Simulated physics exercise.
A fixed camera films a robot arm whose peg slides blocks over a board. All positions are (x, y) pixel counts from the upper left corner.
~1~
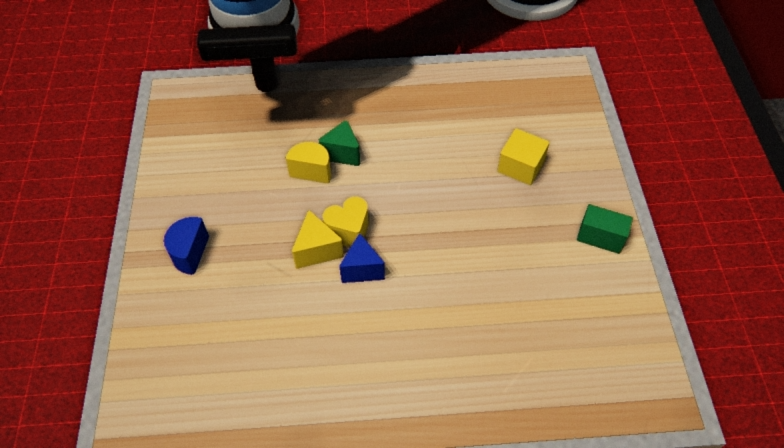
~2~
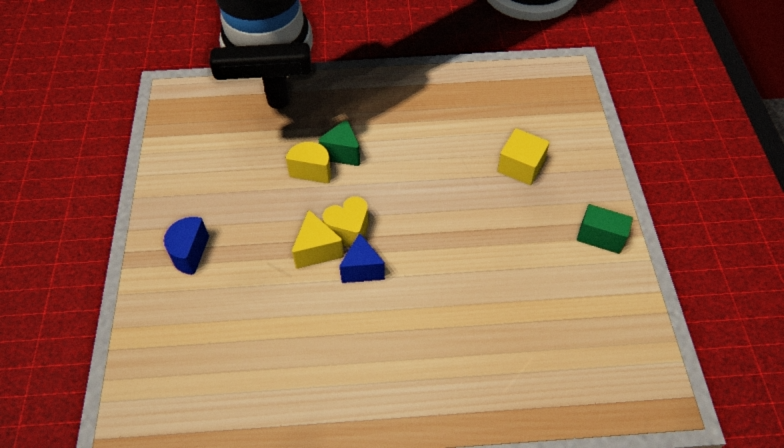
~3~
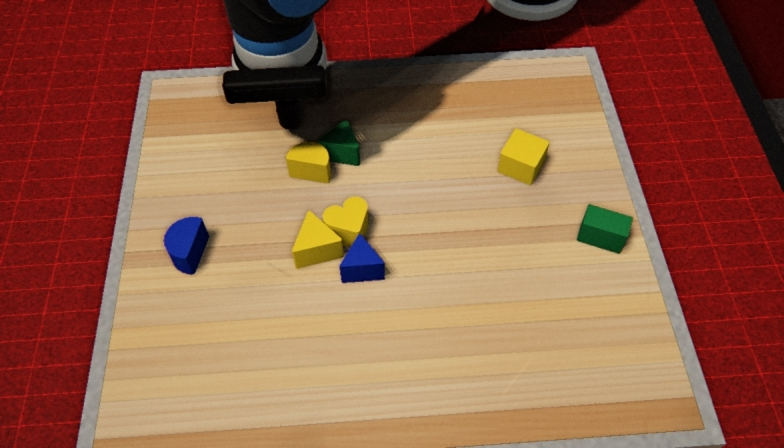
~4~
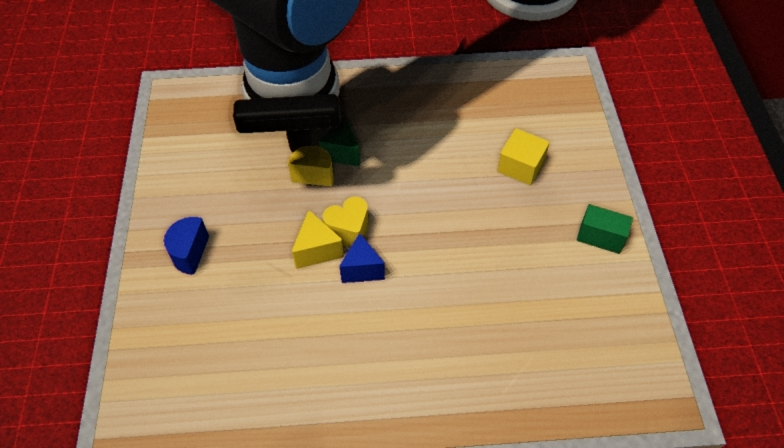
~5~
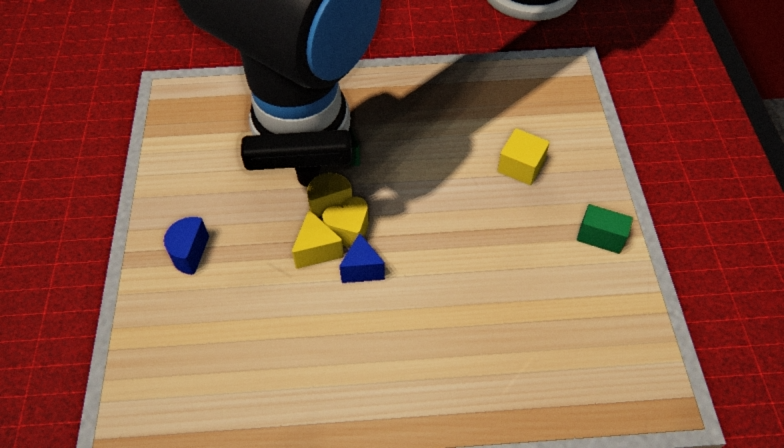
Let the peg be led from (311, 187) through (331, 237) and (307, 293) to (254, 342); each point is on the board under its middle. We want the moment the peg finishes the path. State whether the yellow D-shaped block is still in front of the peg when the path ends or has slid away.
It slides aside on the way.
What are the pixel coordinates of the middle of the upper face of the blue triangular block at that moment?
The answer is (373, 271).
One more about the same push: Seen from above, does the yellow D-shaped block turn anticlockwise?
Yes, I think so.
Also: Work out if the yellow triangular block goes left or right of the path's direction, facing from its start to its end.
The right-hand side.
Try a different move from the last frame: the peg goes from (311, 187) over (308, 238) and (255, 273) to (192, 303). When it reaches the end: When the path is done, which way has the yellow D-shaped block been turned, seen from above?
From the top, the block rotates counterclockwise.
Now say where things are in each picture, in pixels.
Lower end of the peg at (267, 85), tops of blocks, yellow triangular block at (314, 233), yellow D-shaped block at (309, 153), yellow heart-shaped block at (347, 214), blue triangular block at (361, 254), in the first picture.
Peg at (279, 102), blocks as before, in the second picture.
Peg at (291, 122), blocks as before, in the third picture.
Peg at (302, 147), yellow D-shaped block at (311, 157), in the fourth picture.
Peg at (310, 178), yellow triangular block at (314, 233), yellow D-shaped block at (327, 185), yellow heart-shaped block at (347, 214), blue triangular block at (361, 254), in the fifth picture.
What follows on the original path. One third of the way, peg at (330, 230); yellow triangular block at (310, 240); yellow D-shaped block at (357, 229), turned 50° anticlockwise; yellow heart-shaped block at (384, 239), turned 40° anticlockwise; blue triangular block at (372, 269), turned 70° clockwise.
Two thirds of the way, peg at (305, 286); yellow triangular block at (272, 279), turned 50° clockwise; yellow D-shaped block at (358, 233), turned 55° anticlockwise; yellow heart-shaped block at (387, 240), turned 50° anticlockwise; blue triangular block at (373, 271), turned 75° clockwise.
At the end, peg at (251, 335); yellow triangular block at (251, 286), turned 85° clockwise; yellow D-shaped block at (358, 233), turned 55° anticlockwise; yellow heart-shaped block at (387, 240), turned 50° anticlockwise; blue triangular block at (373, 271), turned 75° clockwise.
